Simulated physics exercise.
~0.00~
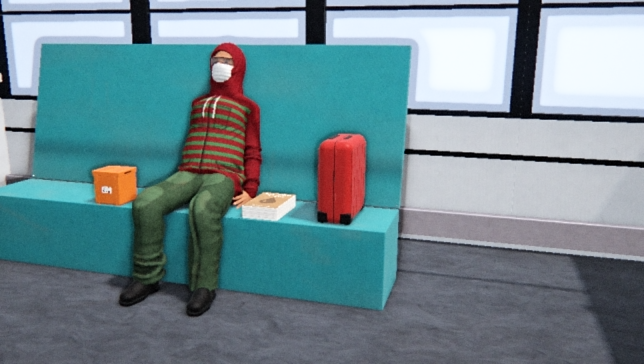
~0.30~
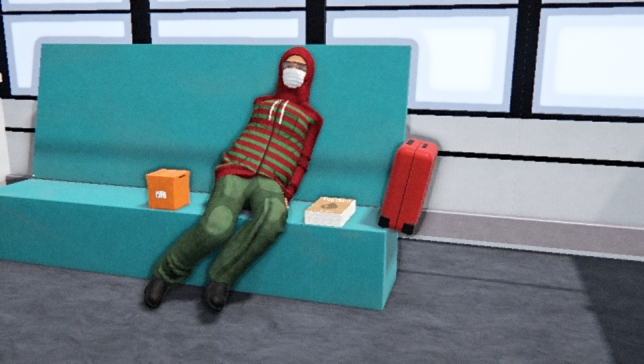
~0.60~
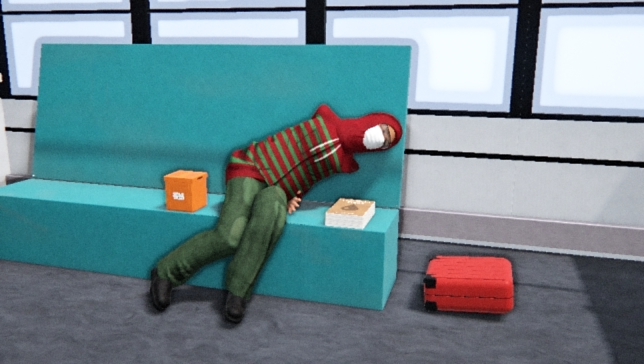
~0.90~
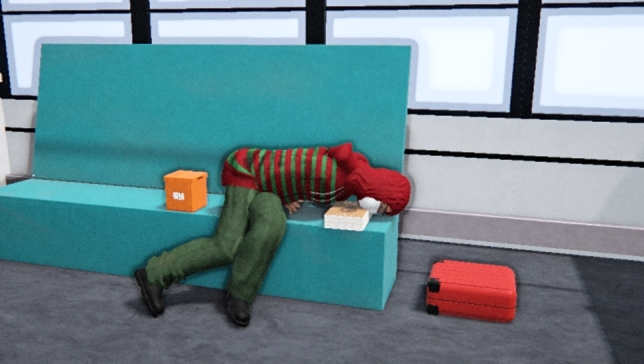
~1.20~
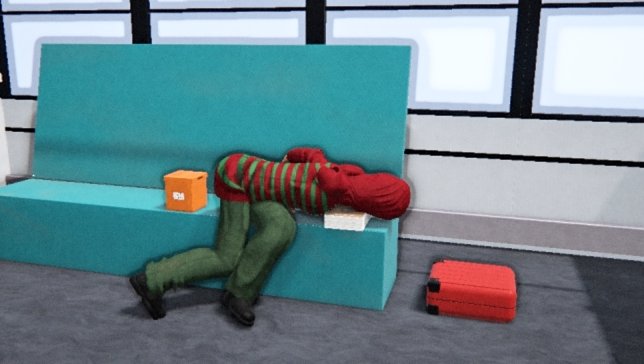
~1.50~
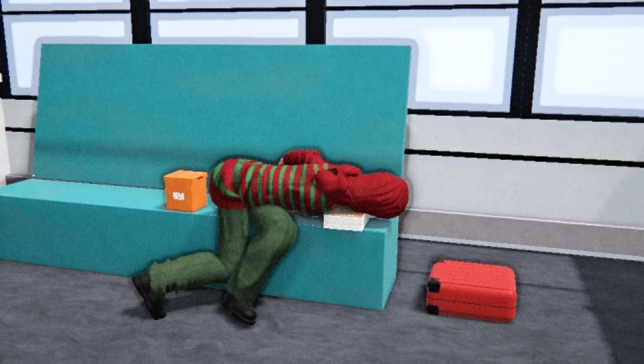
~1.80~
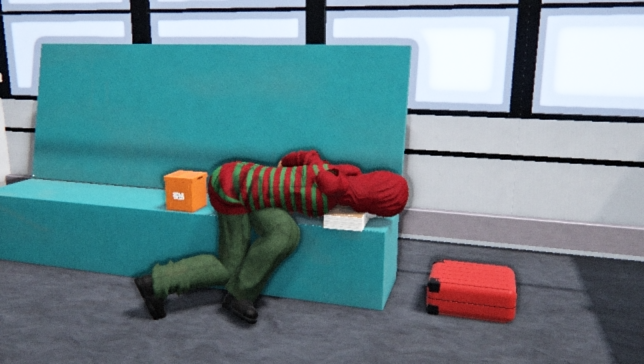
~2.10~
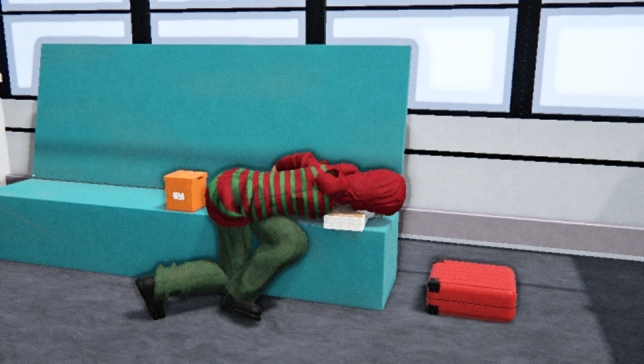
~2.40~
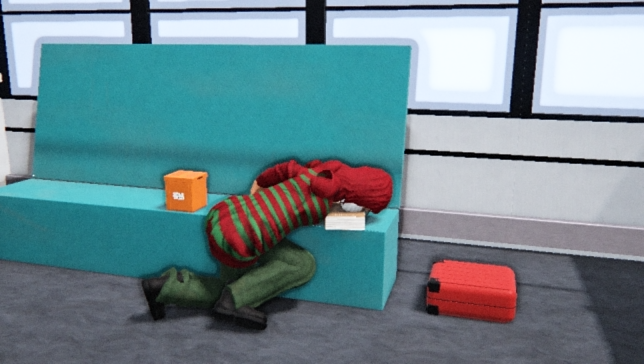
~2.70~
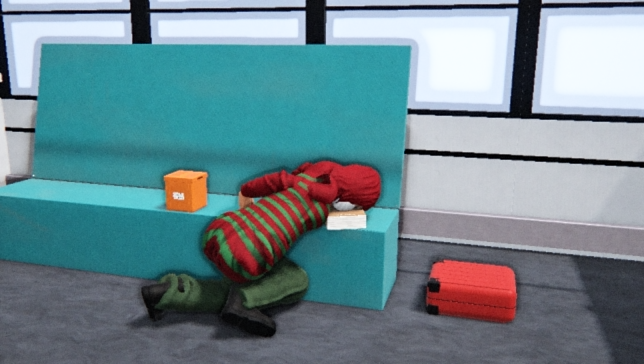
A bright red case stands upright at the right of a long teal bench, seen from the front by a still camera, with lit windows behind. Beside it sit a pale, flat box, a slumped figure in a red hood, white mask, striped top and green trousers, and an orange box at the left. Everything slides right, and the case tips off the end onto the floor, landing on its side. The figure topples right, face down over the pale box, as both boxes settle on the seat. Finally the hips slip off the front edge, leaving the figure low against the bench, head and arms still on the seat.
